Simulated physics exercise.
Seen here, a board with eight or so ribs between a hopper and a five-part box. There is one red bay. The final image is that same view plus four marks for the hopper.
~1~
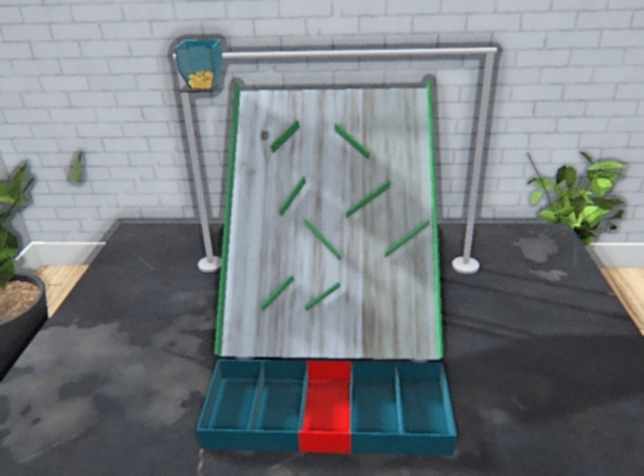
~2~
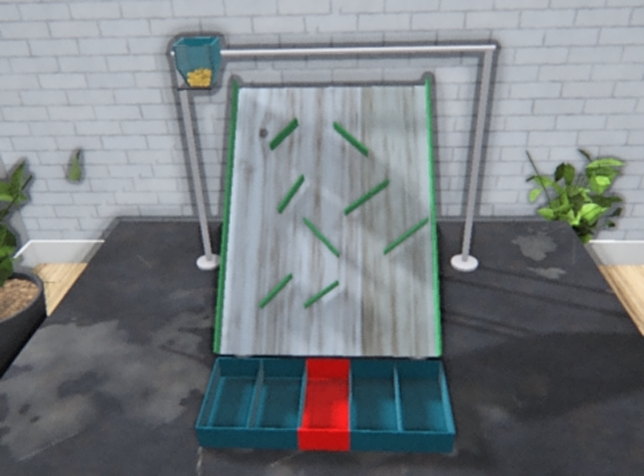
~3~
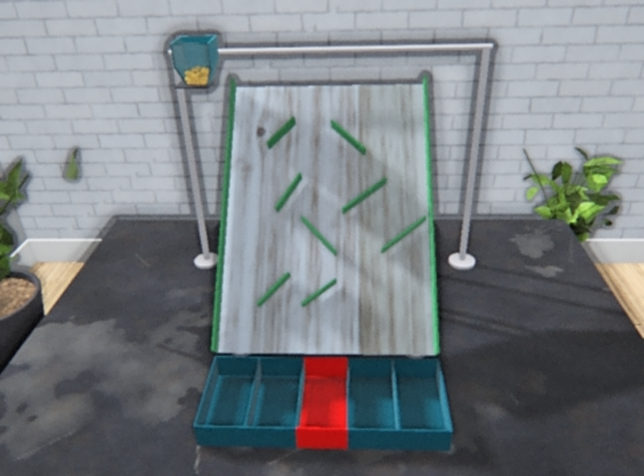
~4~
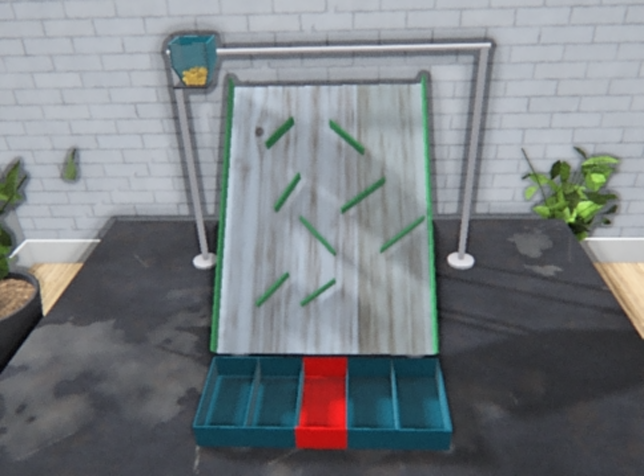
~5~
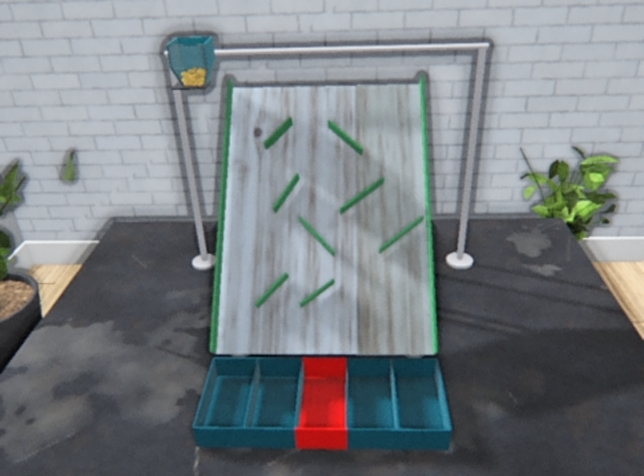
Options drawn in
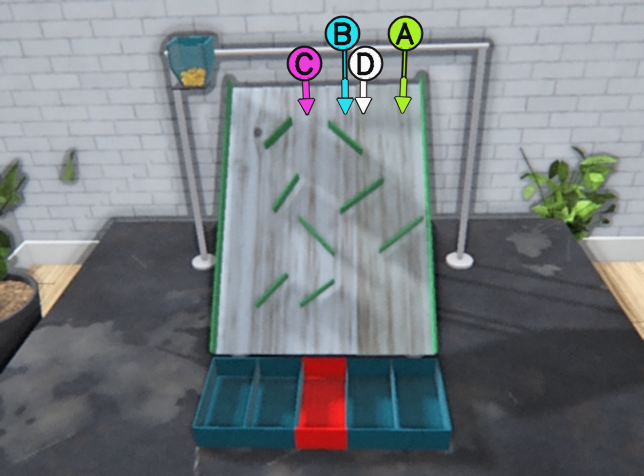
In the video, a teal hopper holding small yellow pieces sits at the upper left of a metal frame, beside a sloped board with green ribs above a teal box with one red bay; only the view shifts slightly.
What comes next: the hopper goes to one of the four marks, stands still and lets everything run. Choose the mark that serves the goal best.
I would pick mark A.
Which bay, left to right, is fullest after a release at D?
It is the fourth one.
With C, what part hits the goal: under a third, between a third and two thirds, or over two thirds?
Under a third.
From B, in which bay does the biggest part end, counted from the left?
It is the fourth one.
On the marked copy, mark A meets the board at (402, 107); mark B meets the board at (345, 108); mark C meets the board at (306, 108); mark D meets the board at (363, 107).
With A, about half in the red bay, about half in other bays, a stray few held on the board.
With B, a small part in the red bay, most in other bays, a small part held on the board.
With C, a stray few in the red bay, nearly all in other bays.
With D, a small part in the red bay, most in other bays, a small part held on the board.
